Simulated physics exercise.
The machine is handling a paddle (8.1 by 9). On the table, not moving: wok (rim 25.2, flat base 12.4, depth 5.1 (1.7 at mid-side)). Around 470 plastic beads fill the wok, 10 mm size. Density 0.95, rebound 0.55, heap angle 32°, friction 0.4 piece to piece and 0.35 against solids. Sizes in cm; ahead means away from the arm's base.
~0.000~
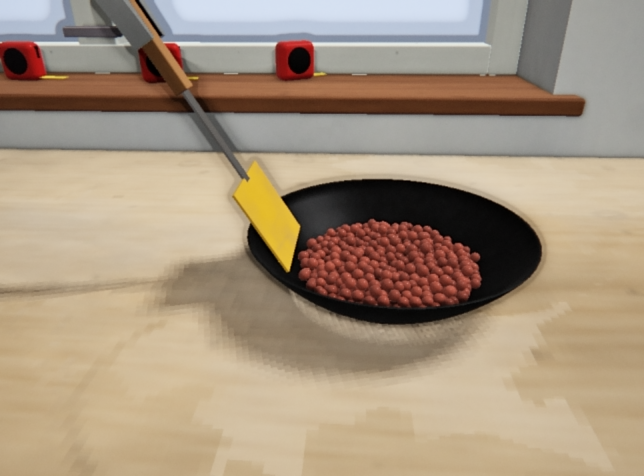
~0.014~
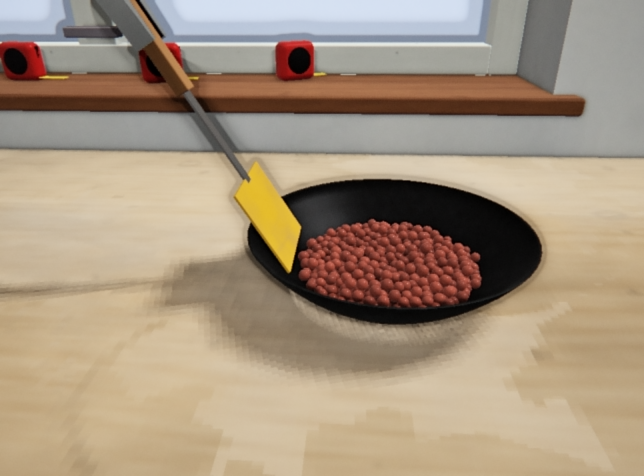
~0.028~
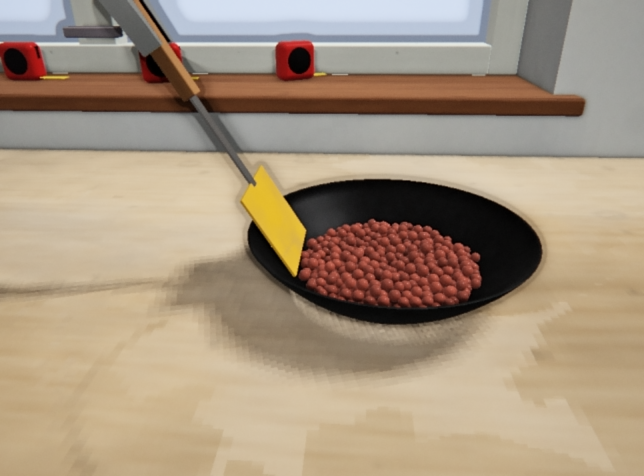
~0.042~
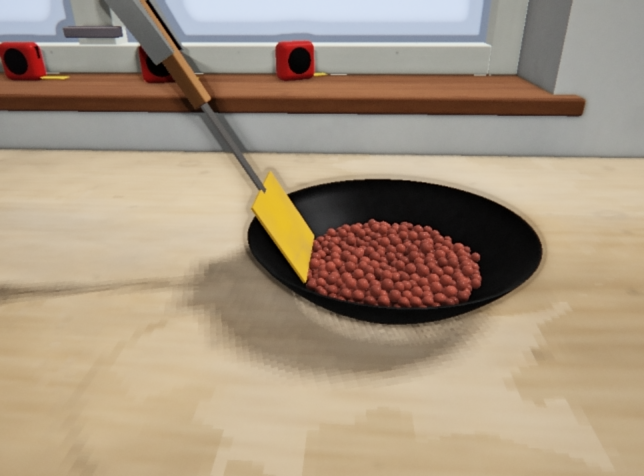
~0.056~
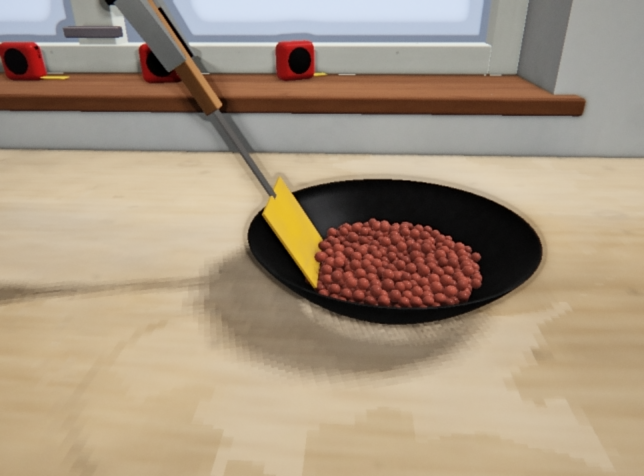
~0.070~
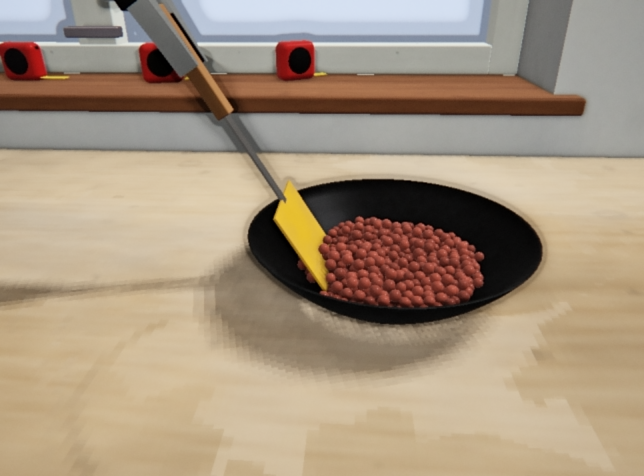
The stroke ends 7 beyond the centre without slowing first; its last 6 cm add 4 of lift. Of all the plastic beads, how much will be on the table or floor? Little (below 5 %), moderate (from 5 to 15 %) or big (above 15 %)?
A moderate share, from 5 to 15 %, ends on the table or floor.
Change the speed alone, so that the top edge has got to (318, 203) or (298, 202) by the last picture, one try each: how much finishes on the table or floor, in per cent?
About 25 and 20 per cent.
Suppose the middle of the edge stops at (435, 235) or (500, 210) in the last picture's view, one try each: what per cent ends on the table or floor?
About 0 and 30 per cent.
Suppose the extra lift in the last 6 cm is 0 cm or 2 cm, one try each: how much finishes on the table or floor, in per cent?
Some 10 and 10 per cent.
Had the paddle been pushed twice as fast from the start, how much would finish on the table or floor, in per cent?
It would be near 25 per cent.
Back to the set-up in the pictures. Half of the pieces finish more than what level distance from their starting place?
Roughly 4 cm.
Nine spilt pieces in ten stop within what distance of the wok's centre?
About 35 cm.
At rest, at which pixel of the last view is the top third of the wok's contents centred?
Around (467, 251).
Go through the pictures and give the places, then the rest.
The first picture shows paddle top edge at (245, 177), sloping 59°; upper third of the load around (386, 257), from x 305 to 475, top at y 225; 466 in the wok.
The second picture shows paddle top edge at (246, 177), sloping 59°; upper third of the load around (386, 257), from x 305 to 475, top at y 225.
The third picture shows paddle top edge at (252, 182), sloping 59°; upper third of the load around (386, 257), from x 305 to 475, top at y 225.
The fourth picture shows paddle top edge at (261, 188), sloping 59°; upper third of the load around (387, 257), from x 305 to 475, top at y 225.
The fifth picture shows paddle top edge at (272, 194), sloping 59°; upper third of the load around (384, 256), from x 305 to 475, top at y 225.
The sixth picture shows paddle top edge at (282, 198), sloping 59°; upper third of the load around (385, 252), from x 305 to 480, top at y 220; 466 in the wok.
After 0.14 s, sloping 59°, highest piece 6 above the table; 466 in the wok.
After 0.21 s, sloping 59°, highest piece 6 above the table; 466 in the wok.
After 0.45 s, sloping 59°, highest piece 5 above the table; 419 in the wok, 46 on the table or floor, 1 on the blade or in flight.
After 1.50 s, sloping 59°, highest piece 4 above the table; 419 in the wok, 47 on the table or floor.
At rest, 419 in the wok, 47 on the table or floor. That is 10 % on the table or floor.
